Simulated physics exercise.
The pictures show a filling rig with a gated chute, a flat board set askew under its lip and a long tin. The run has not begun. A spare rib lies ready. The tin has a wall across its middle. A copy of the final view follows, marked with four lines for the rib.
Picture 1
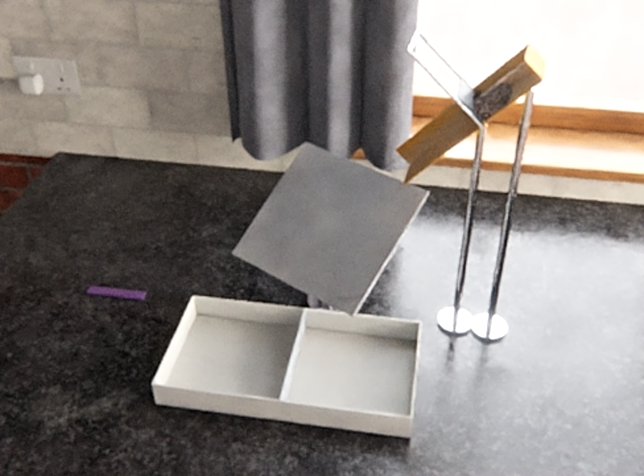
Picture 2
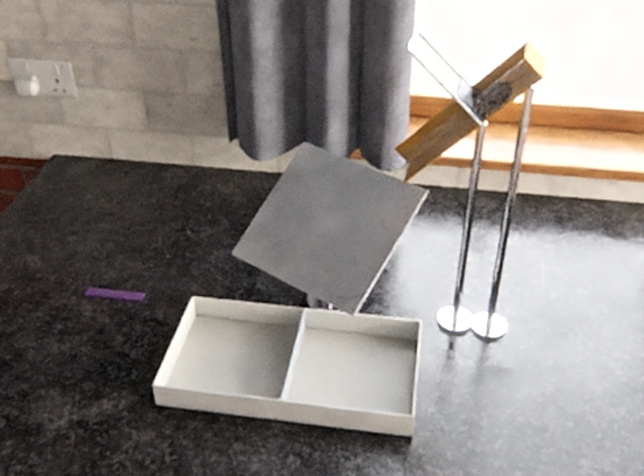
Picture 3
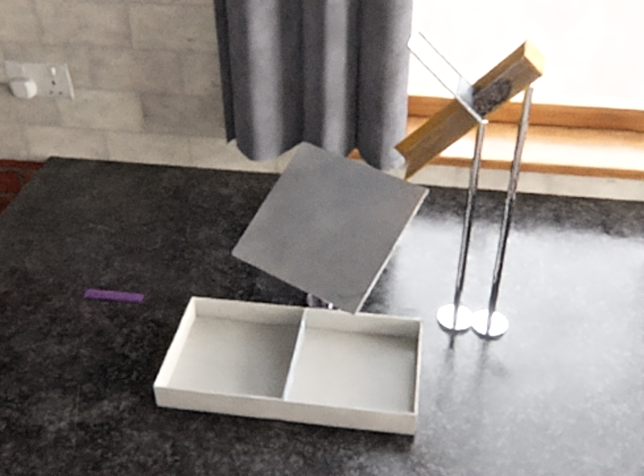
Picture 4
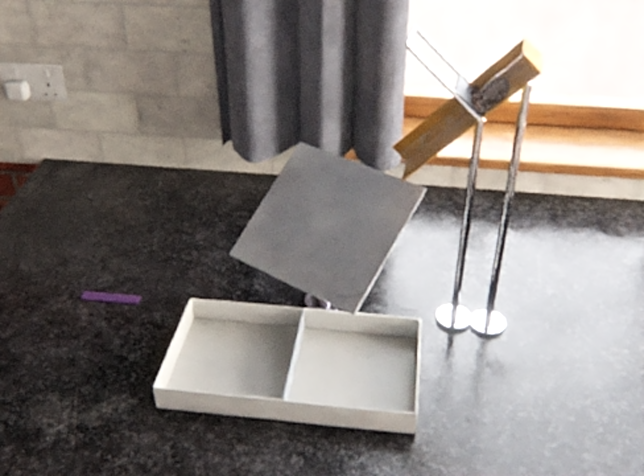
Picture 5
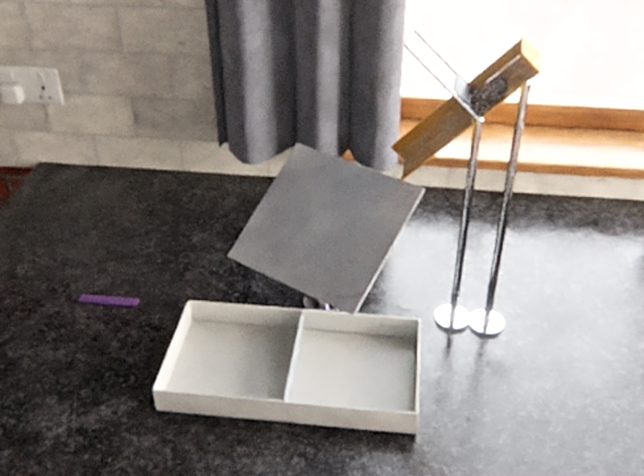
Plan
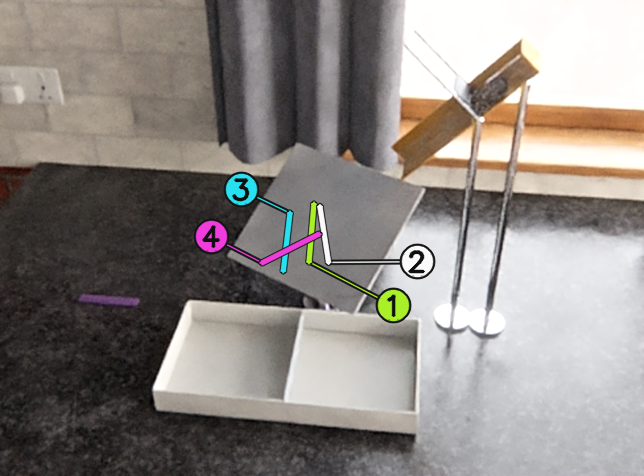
A tilted gray board stands still behind a divided white tin as the view shifts slightly.
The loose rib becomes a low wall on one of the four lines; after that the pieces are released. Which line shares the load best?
Choose 1.
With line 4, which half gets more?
Left.
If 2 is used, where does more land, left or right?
More lands on the right.
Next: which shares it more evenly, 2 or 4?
That would be 2.
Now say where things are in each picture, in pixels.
In the first picture, load behind the gate near (493, 104), allspice berries; lip of the chute near (407, 175), sloping steeply.
In the second picture, middle of the board near (327, 223), tilted fairly steeply; middle of its low edge near (289, 283); of its high edge near (363, 165).
In the third picture, front corners of the tin near (155, 386) and (416, 414); front end of its middle wall near (283, 400); gate still shut near (462, 89).
In the fourth picture, middle of the load near (491, 98); lip near (405, 171).
In the fifth picture, middle of the load near (489, 97); lip near (403, 172).
On the marked copy, line 1 from (313, 204) to (309, 261); line 2 from (319, 206) to (328, 262); line 3 from (289, 213) to (283, 270); line 4 from (318, 234) to (262, 262).
Choosing 1, of what is caught, close to half in the left half, close to half in the right.
Choosing 2, of what is caught, close to a quarter in the left half, the bulk in the right.
Choosing 3, of what is caught, all but a few in the left half, a small share in the right.
Choosing 4, of what is caught, all but a few in the left half, only a few in the right.
